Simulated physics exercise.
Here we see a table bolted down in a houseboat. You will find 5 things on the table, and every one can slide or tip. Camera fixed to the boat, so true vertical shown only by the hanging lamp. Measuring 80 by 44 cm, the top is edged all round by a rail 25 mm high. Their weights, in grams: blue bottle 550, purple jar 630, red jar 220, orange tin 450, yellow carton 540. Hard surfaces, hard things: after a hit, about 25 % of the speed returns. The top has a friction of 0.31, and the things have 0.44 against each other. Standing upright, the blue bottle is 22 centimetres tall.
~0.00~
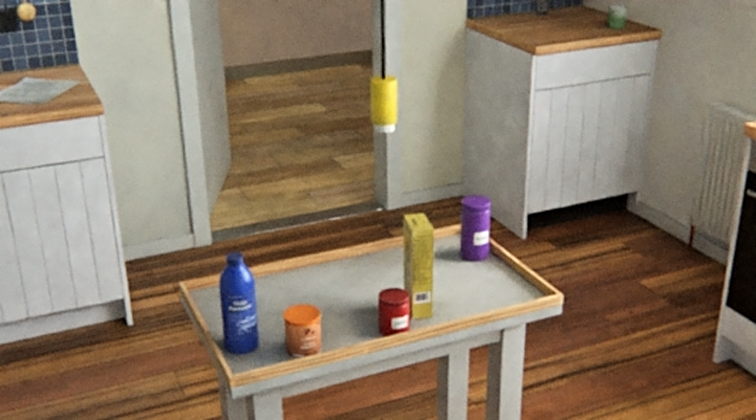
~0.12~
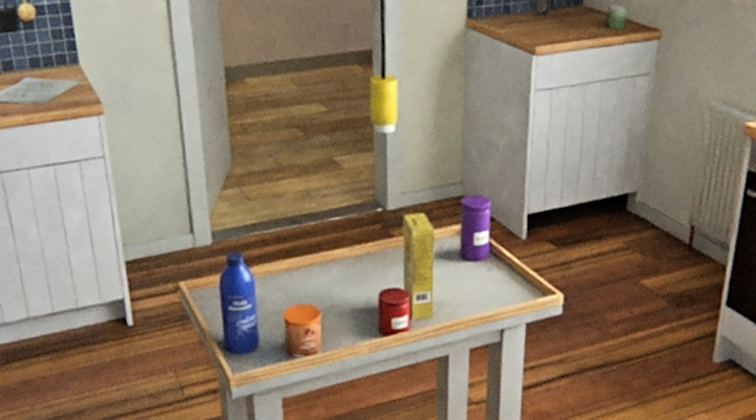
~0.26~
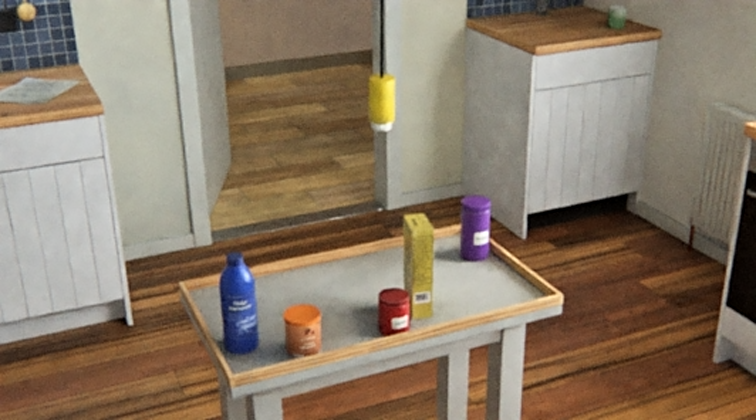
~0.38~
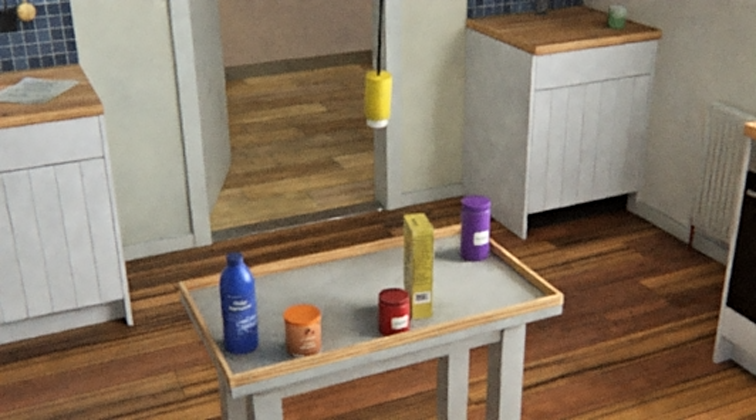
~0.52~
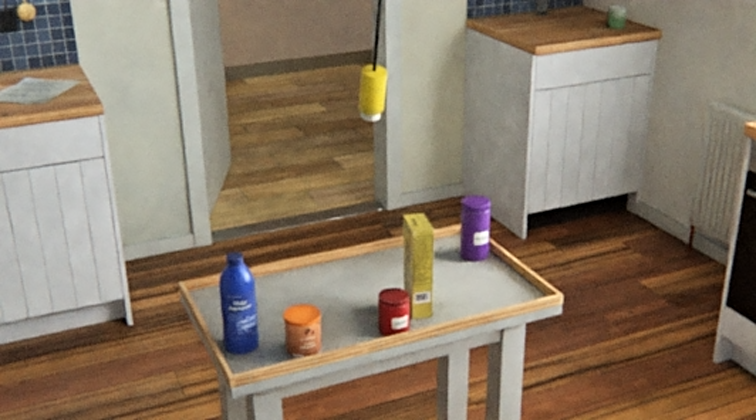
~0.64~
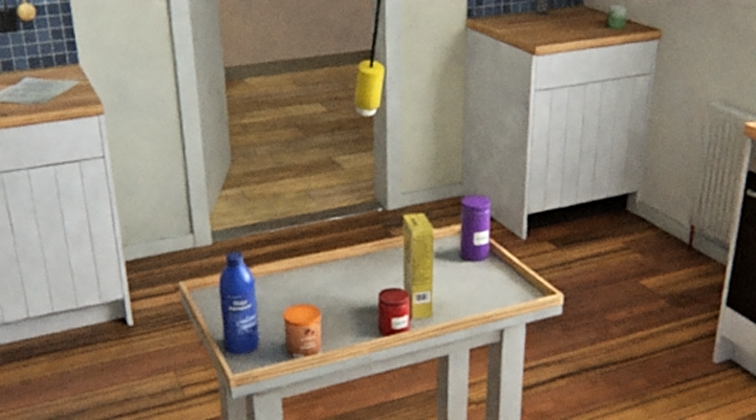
A grey-topped table with a raised wooden rim stands in a wood-floored kitchen, seen from above and facing an open doorway between pale cabinets. On it, from left to right, are a blue bottle, an orange tin, a red jar, a tall yellow carton and a purple jar, all motionless. Beyond them, a hanging yellow lamp, still at first, swings slightly up and left on its dark cord, while the view stays fixed.
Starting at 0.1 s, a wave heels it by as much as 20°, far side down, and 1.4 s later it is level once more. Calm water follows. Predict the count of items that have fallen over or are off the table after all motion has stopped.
The count is zero.
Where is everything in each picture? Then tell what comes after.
In the first picture, boat level; blue bottle (238, 302); purple jar (475, 228).
In the second picture, boat level; yellow carton (418, 266); red jar (394, 312).
In the third picture, floor tilted 2°, far side down; orange tin (303, 332); yellow carton (418, 266).
In the fourth picture, floor tilted 7°, far side down; red jar (394, 312); orange tin (303, 332).
In the fifth picture, floor tilted 13°, far side down; yellow carton (418, 266); red jar (394, 312).
In the sixth picture, floor tilted 18°, far side down; blue bottle (238, 302); purple jar (475, 228).
By 0.84 s, floor tilted 20°, far side down.
By 1.04 s, floor tilted 15°, far side down; blue bottle 3 cm from its spot near (235, 296); purple jar 3 cm from its spot near (470, 225); yellow carton 3 cm from its spot.
By 1.14 s, floor tilted 10°, far side down; blue bottle 3 cm from its spot near (234, 295); purple jar 3 cm from its spot near (469, 224); yellow carton 4 cm from its spot.
When it is over (2.0 s), all 5 within 5 cm of the start. End places, in pixels of the last picture, blue bottle near (234, 295), purple jar near (469, 224).
